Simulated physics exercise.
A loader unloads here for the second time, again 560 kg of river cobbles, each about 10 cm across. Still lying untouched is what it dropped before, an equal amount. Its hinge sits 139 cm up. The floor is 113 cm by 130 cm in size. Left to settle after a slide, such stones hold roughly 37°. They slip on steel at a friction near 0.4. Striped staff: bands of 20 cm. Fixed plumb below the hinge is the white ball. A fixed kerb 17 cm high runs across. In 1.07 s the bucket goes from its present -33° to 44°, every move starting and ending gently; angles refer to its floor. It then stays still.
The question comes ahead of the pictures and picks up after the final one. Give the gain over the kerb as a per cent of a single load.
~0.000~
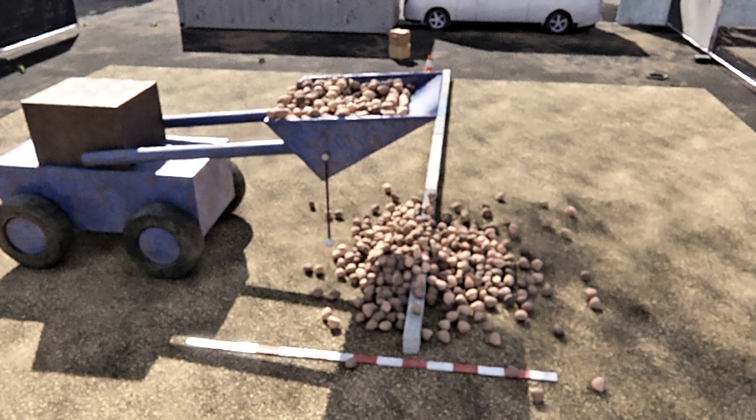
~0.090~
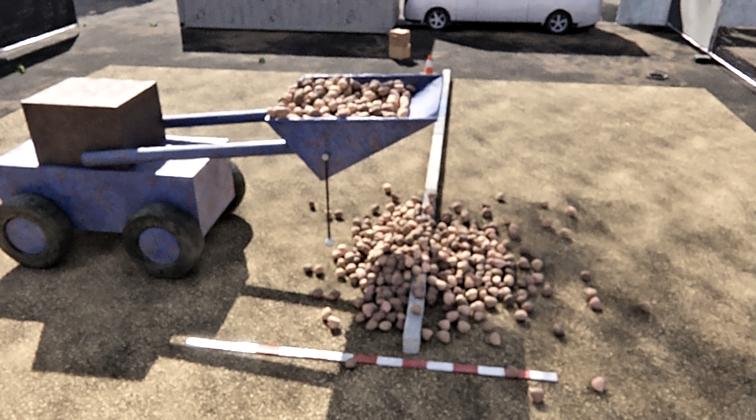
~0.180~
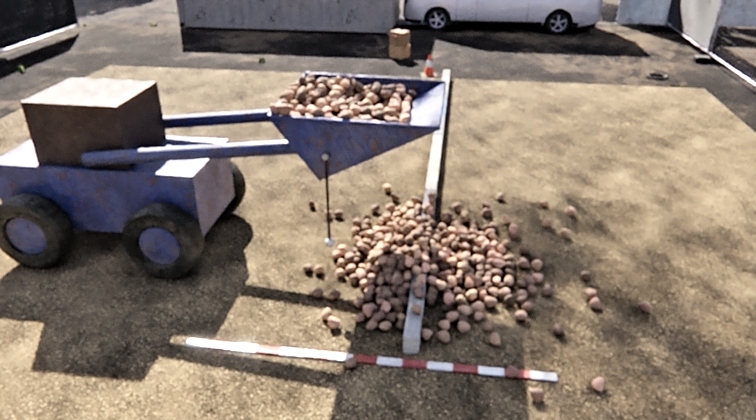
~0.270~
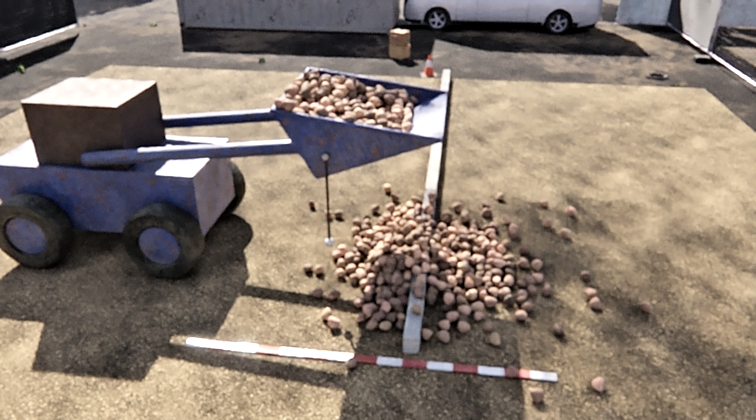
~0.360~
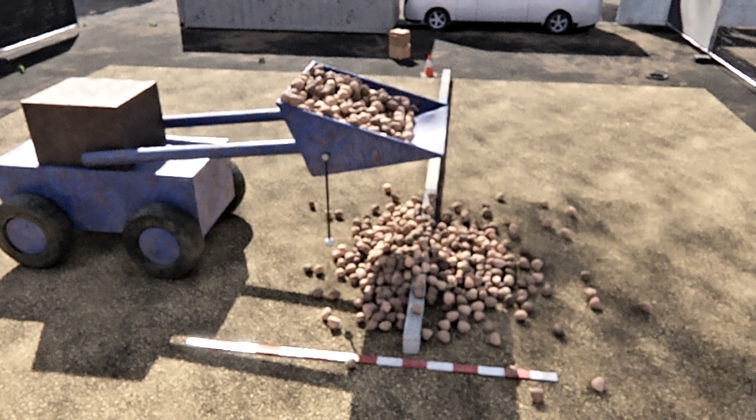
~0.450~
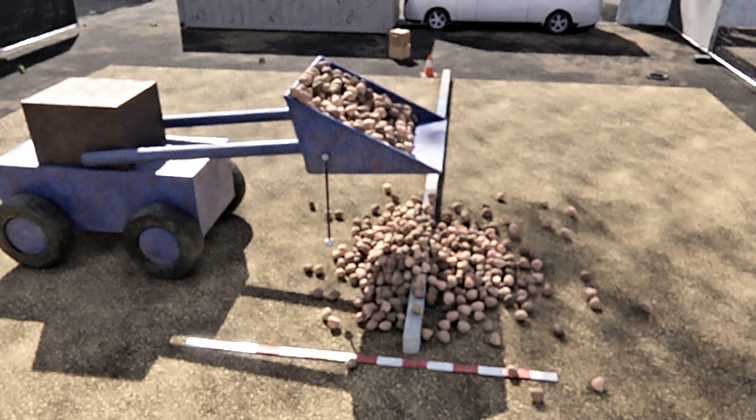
85 %.
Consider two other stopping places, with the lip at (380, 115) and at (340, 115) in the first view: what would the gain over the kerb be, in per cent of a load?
20 %, then 0 %.
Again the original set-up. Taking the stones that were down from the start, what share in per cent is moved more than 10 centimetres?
Close to 25 in a hundred of them.
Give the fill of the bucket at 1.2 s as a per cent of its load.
Close to 60 in a hundred.
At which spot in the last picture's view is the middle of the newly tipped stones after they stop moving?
They end up centred around (467, 255).
After 0.8 s the floor is at 32°; in per cent of one load, 100 in the bucket, 60 on this side of the kerb, 40 over the kerb; the foremost stones are at (585, 272).
After 1.2 s the floor is at 44°; in per cent of one load, 61 in the bucket, 87 on this side of the kerb, 52 over the kerb; the foremost stones are at (585, 272).
After 1.5 s the floor is at 44°; in per cent of one load, 9 in the bucket, 87 on this side of the kerb, 103 over the kerb; the foremost stones are at (585, 272).
After 4.3 s the floor is at 44°; in per cent of one load, 0 in the bucket, 75 on this side of the kerb, 125 over the kerb; the foremost stones are at (647, 284). Net gain over the kerb, 85.
